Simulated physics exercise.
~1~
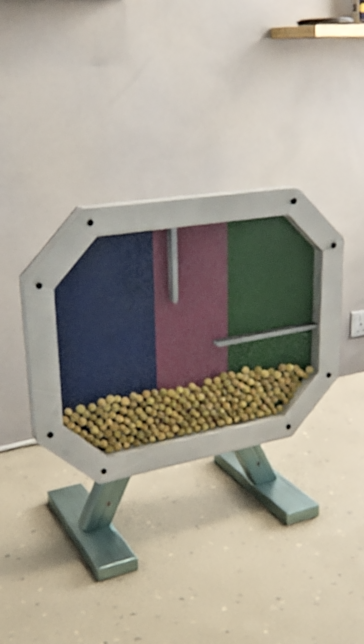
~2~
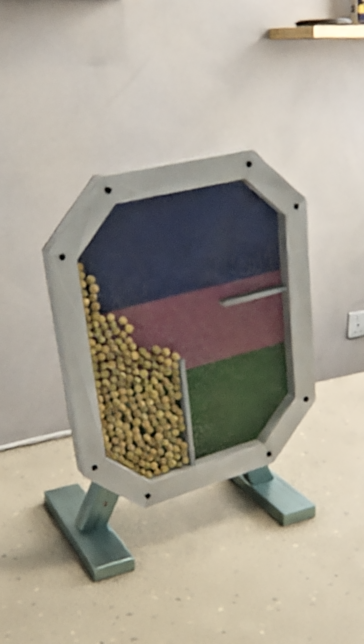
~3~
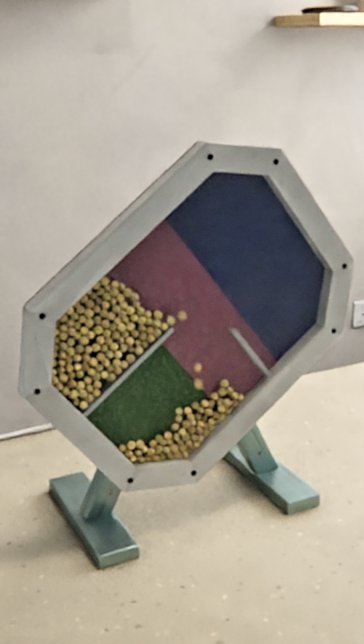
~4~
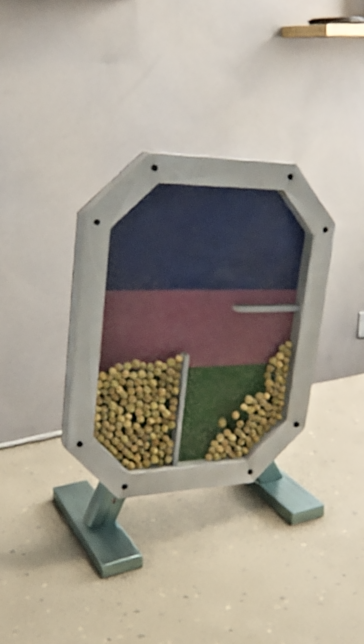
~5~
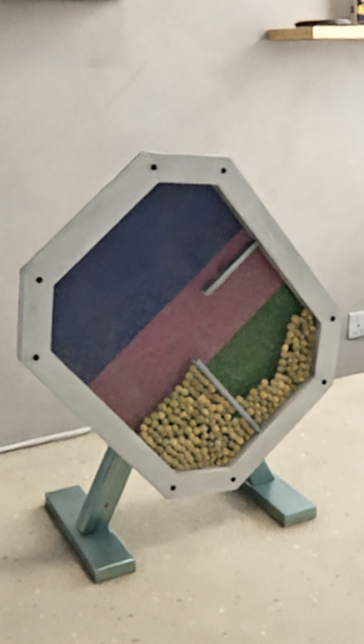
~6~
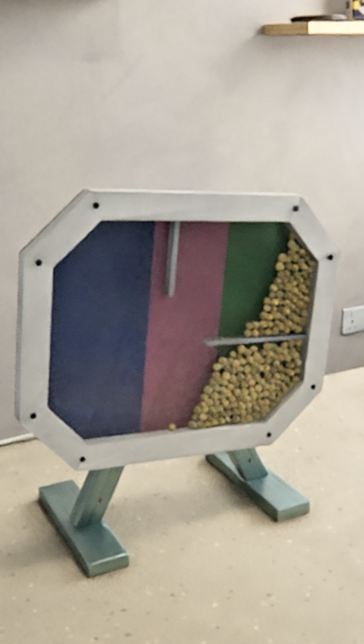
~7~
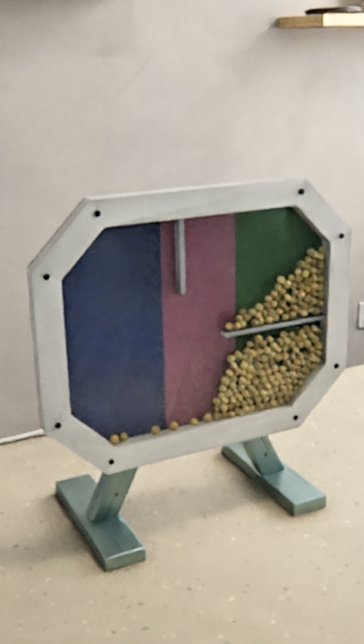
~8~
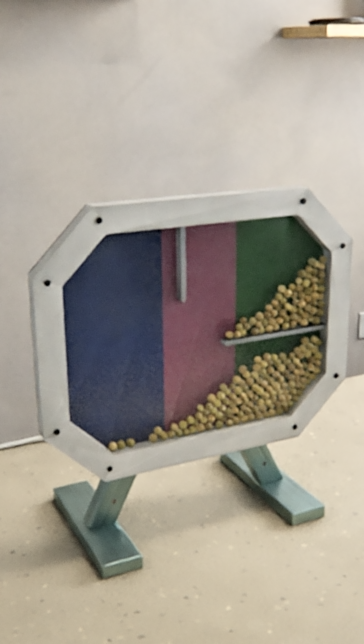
An eight-sided frame with blue, pink and green strips turned well past upright clockwise, then swung back level, tumbling its pale round beans around two thin bars until they settled mostly in the green at right, some on the shelf-like bar, a few trailing left.
